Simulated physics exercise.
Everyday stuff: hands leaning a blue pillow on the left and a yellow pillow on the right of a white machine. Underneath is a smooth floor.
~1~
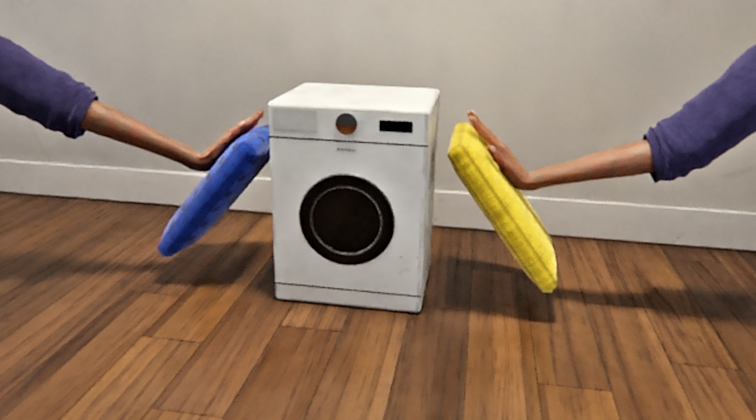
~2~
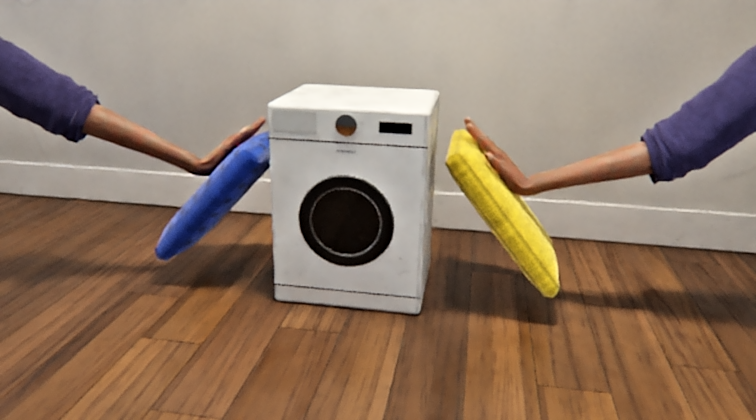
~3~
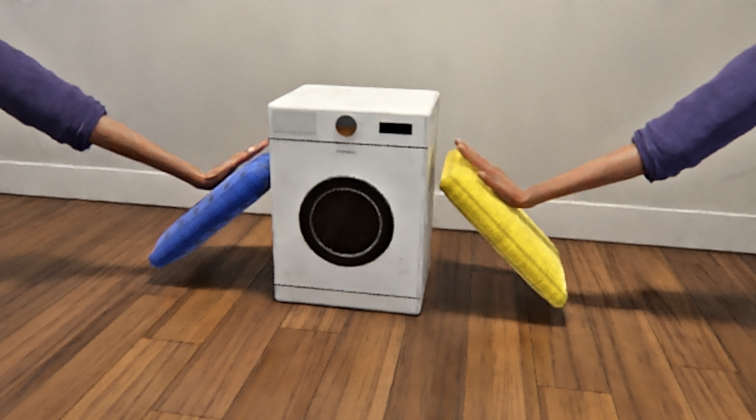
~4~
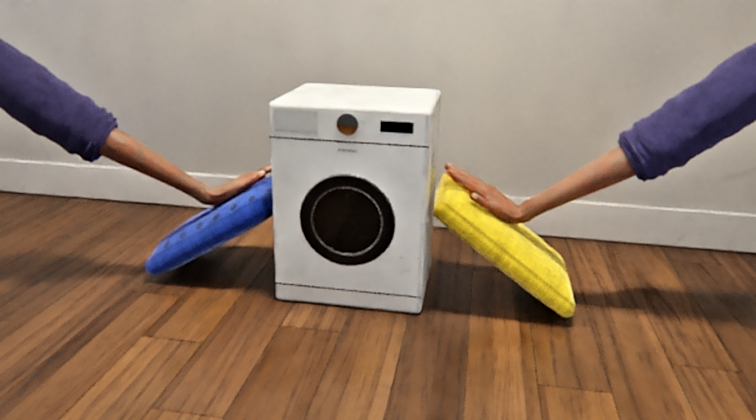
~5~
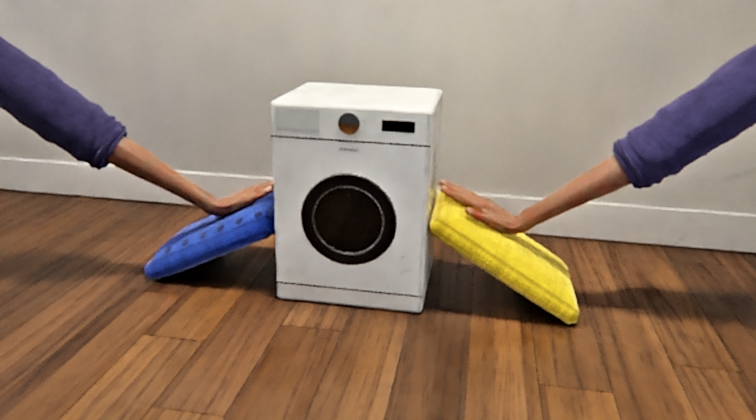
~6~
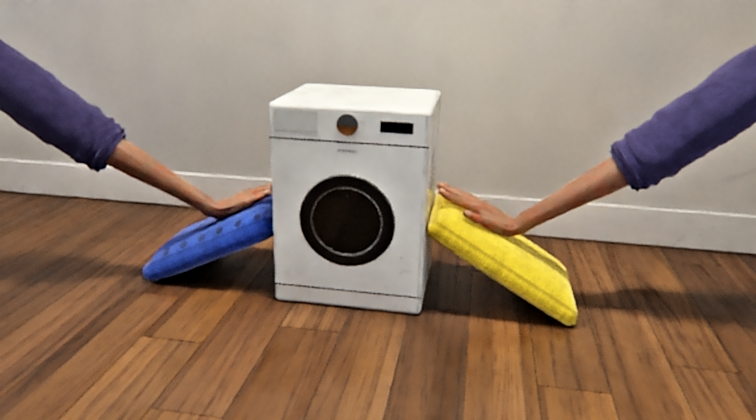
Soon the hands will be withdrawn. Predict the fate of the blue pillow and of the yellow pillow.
The blue pillow falls down. The yellow pillow falls down.
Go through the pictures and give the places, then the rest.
The first picture shows blue pillow foot (164, 253), head (249, 149); yellow pillow foot (549, 288), head (455, 151).
The second picture shows blue pillow foot (161, 256); yellow pillow foot (551, 293).
The third picture shows blue pillow foot (154, 263); yellow pillow foot (560, 303).
The fourth picture shows blue pillow foot (150, 270); yellow pillow foot (568, 312).
The fifth picture shows blue pillow foot (149, 274); yellow pillow foot (573, 319).
The sixth picture shows blue pillow foot (147, 276), head (270, 228), at a low slant; yellow pillow foot (572, 321), head (432, 230), at a low slant.
Then, 0.34 s after the last picture, blue pillow flat on the floor near (223, 255); yellow pillow flat on the floor near (507, 279).
Then, 0.64 s after the last picture, blue pillow flat on the floor near (221, 255); yellow pillow flat on the floor near (508, 283).
At rest, blue pillow flat on the floor near (221, 255); yellow pillow flat on the floor near (508, 283). The blue pillow slips and lies down and the yellow pillow slumps to the floor.
